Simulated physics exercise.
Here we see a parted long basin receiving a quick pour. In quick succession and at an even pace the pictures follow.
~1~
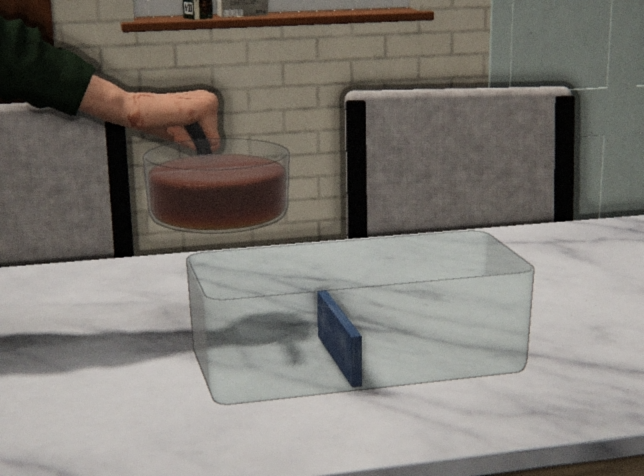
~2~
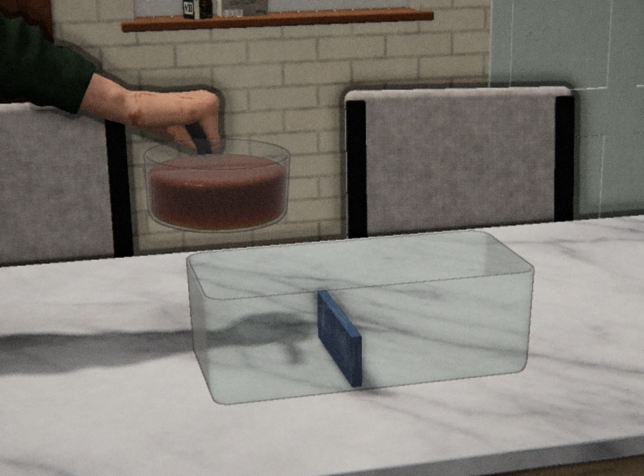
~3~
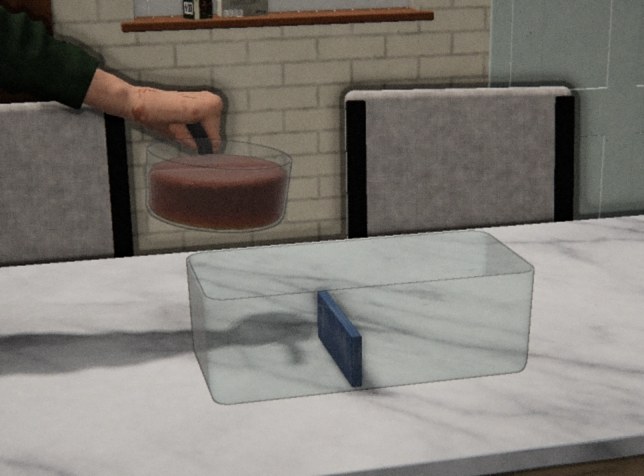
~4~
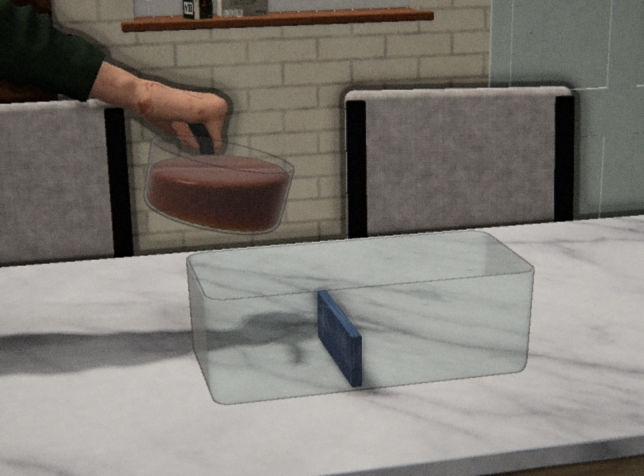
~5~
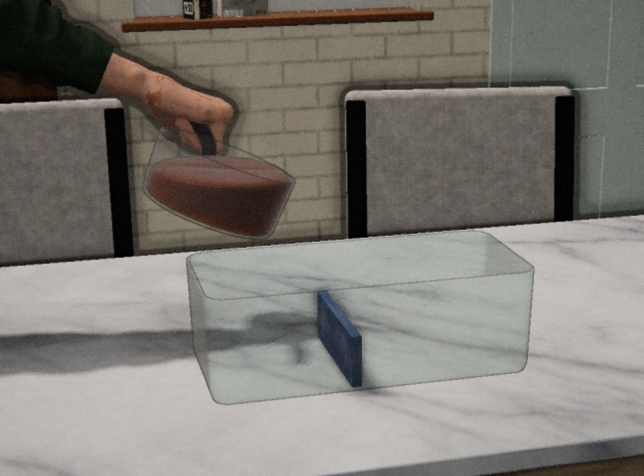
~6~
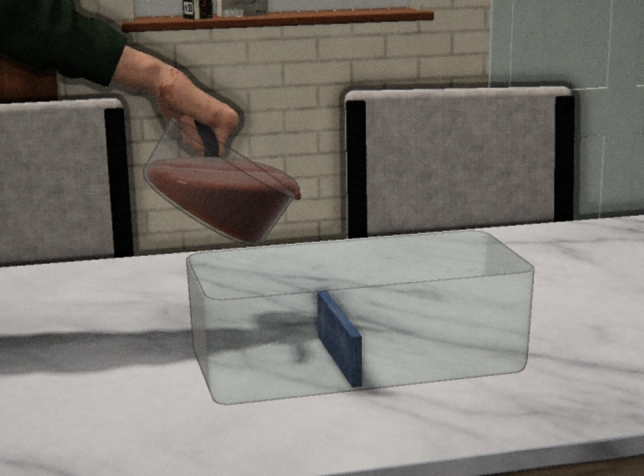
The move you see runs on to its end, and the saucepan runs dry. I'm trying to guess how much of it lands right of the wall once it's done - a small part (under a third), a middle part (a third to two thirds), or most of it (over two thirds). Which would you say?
I'd say a small part, under a third.
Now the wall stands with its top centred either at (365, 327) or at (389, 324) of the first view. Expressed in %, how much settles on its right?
About 10 per cent on the first try, and 15 per cent on the second.
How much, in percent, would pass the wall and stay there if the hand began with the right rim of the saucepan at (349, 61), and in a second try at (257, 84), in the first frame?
It comes to 90 % the first time and 10 % the second.
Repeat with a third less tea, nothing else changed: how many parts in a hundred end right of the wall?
I'd reckon close to 5 %.
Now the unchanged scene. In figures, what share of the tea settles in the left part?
I'd put it at about 75 per cent.
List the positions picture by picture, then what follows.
In the first picture, it leans 0°; its right rim is at (287, 151); the tea meets the walls at (147, 174) and (284, 164); the long basin's rim runs from (196, 278) to (510, 251); the wall's top is at (338, 314).
In the second picture, it leans 2°; its right rim is at (287, 153); the tea meets the walls at (147, 172) and (284, 165).
In the third picture, it leans 6°; its right rim is at (289, 158); the tea meets the walls at (148, 171) and (285, 167).
In the fourth picture, it leans 13°; its right rim is at (291, 167); the tea meets the walls at (150, 170) and (287, 169).
In the fifth picture, it leans 23°; its right rim is at (292, 179); the tea meets the walls at (148, 170) and (291, 171).
In the sixth picture, it leans 34°; its right rim is at (291, 194); the tea meets the walls at (146, 167) and (283, 181); 5 per cent is over the edge.
A moment on, the tilt is 99° and 17 per cent is still to pour, 41 is left of the wall and 18 right of it.
Next, the tilt is 111° and 3 per cent is still to pour, 71 is left of the wall and 20 right of it.
Then the tilt is 111° and 0 per cent is still to pour, 76 is left of the wall and 22 right of it.
Later the tilt is 111° and 0 per cent is still to pour, 76 is left of the wall and 23 right of it.
In the end 76 per cent lies left of the wall, 23 right of it and 2 outside.
